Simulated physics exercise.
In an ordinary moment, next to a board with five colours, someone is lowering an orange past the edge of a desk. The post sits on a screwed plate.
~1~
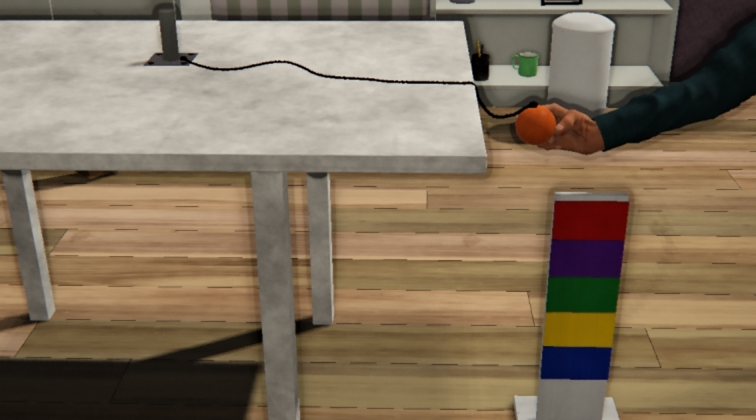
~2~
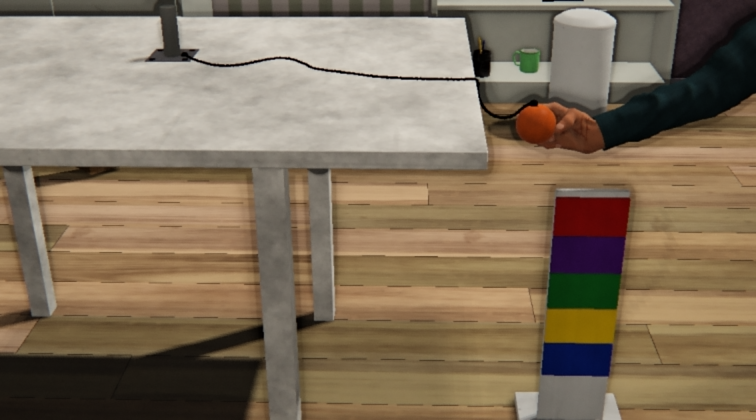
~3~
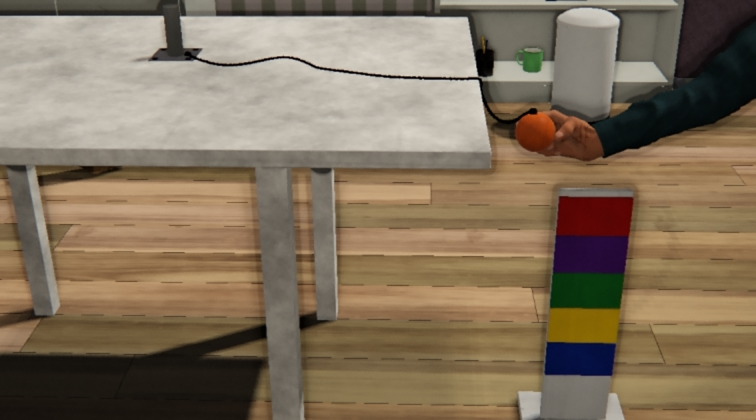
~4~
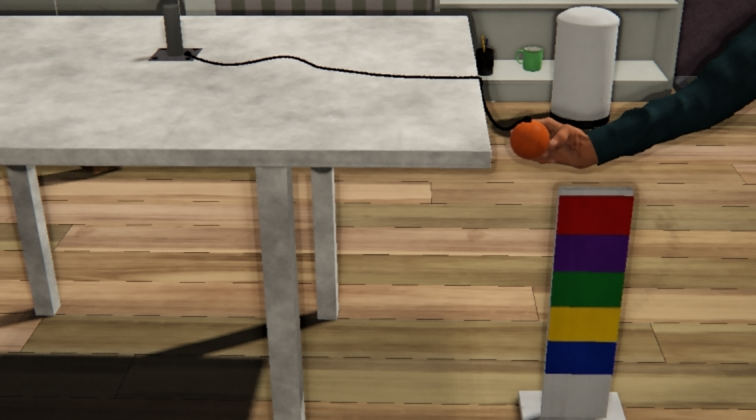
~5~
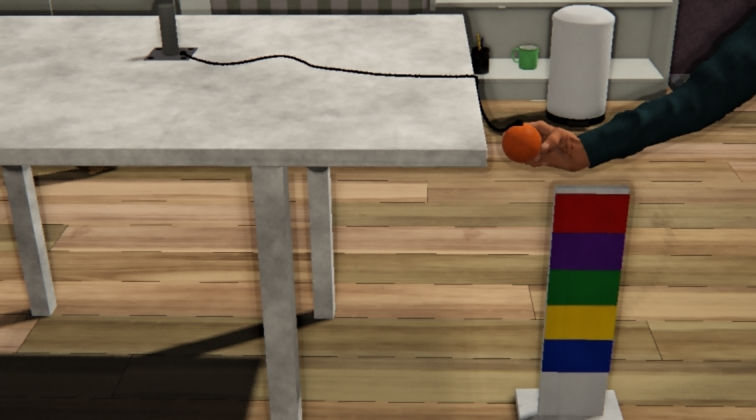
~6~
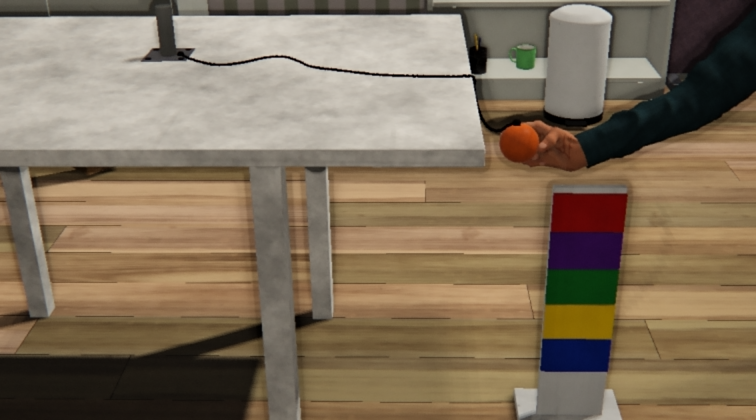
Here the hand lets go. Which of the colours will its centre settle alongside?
It settles alongside red.
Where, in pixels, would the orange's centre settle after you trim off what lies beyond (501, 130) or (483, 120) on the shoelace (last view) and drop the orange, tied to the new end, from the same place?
About (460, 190), then (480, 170).
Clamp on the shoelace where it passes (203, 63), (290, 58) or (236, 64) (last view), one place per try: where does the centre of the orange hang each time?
(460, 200), (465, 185) and (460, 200).
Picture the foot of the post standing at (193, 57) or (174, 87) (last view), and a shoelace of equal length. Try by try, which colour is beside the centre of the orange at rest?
Purple; purple.
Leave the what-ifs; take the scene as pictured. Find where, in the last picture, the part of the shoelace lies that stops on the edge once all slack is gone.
About (437, 77).
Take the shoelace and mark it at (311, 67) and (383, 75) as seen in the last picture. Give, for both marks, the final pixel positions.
They finish close to (346, 65) and close to (423, 70).
A little later, orange near (492, 199); level with red.
Next, orange near (454, 203); level with red.
Later still, orange near (452, 205); level with red.
When it is over, orange near (464, 208); level with red. Its middle rests at the red band.
